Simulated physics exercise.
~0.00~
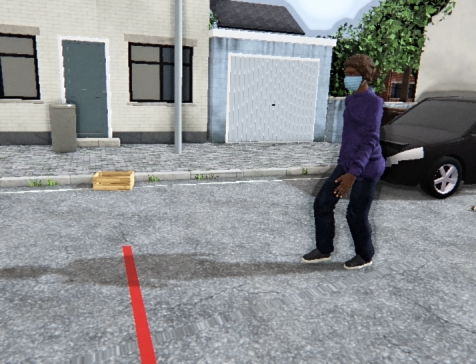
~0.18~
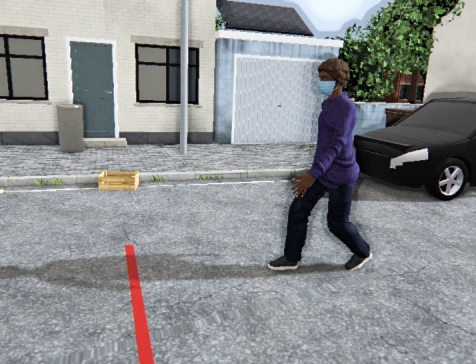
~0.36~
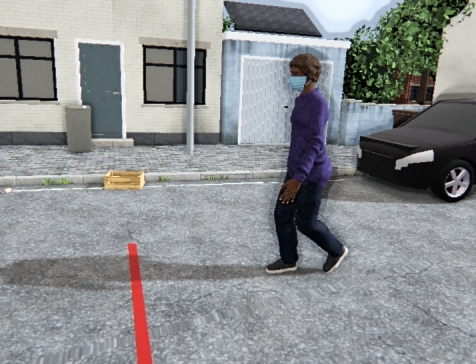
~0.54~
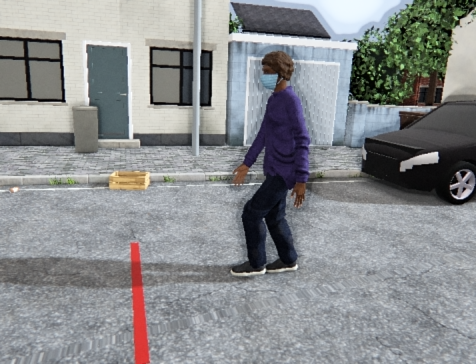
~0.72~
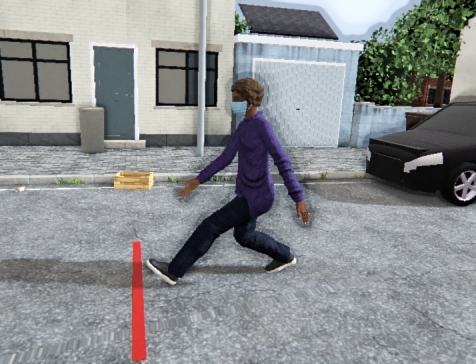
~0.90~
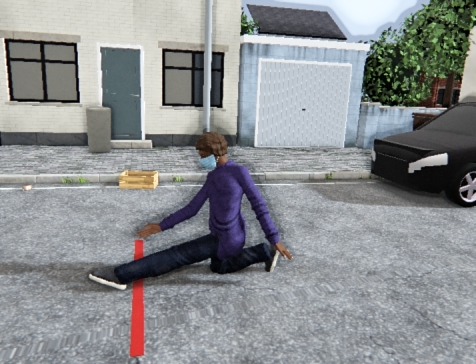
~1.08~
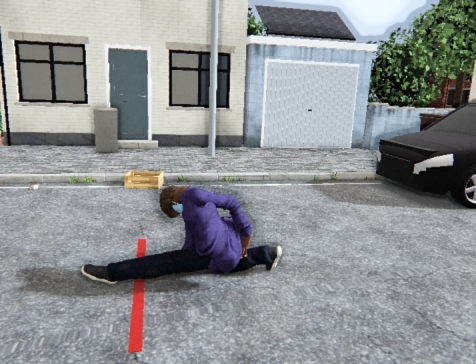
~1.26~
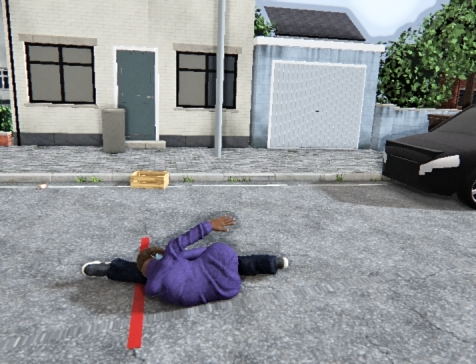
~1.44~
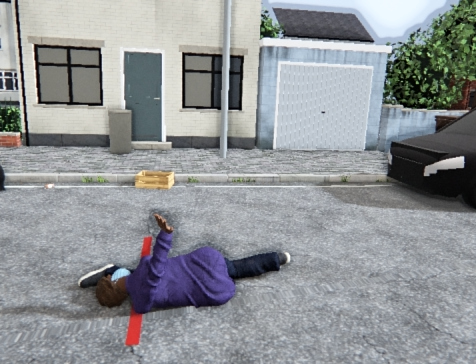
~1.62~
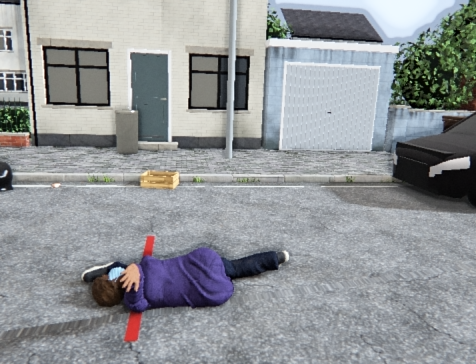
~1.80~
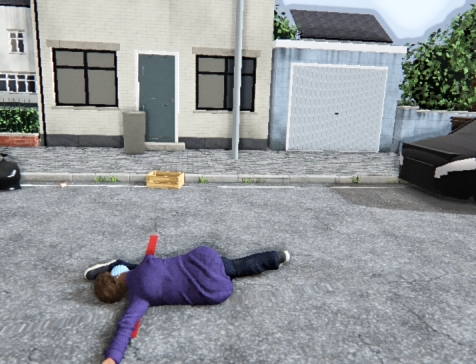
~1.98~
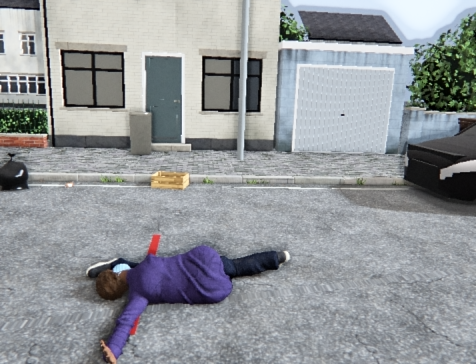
A person in a purple top and face mask walked left along a street towards a red strip, slid down with legs spread wide, then slumped forward onto the ground, ending sprawled with their head past the strip and hips short of it.
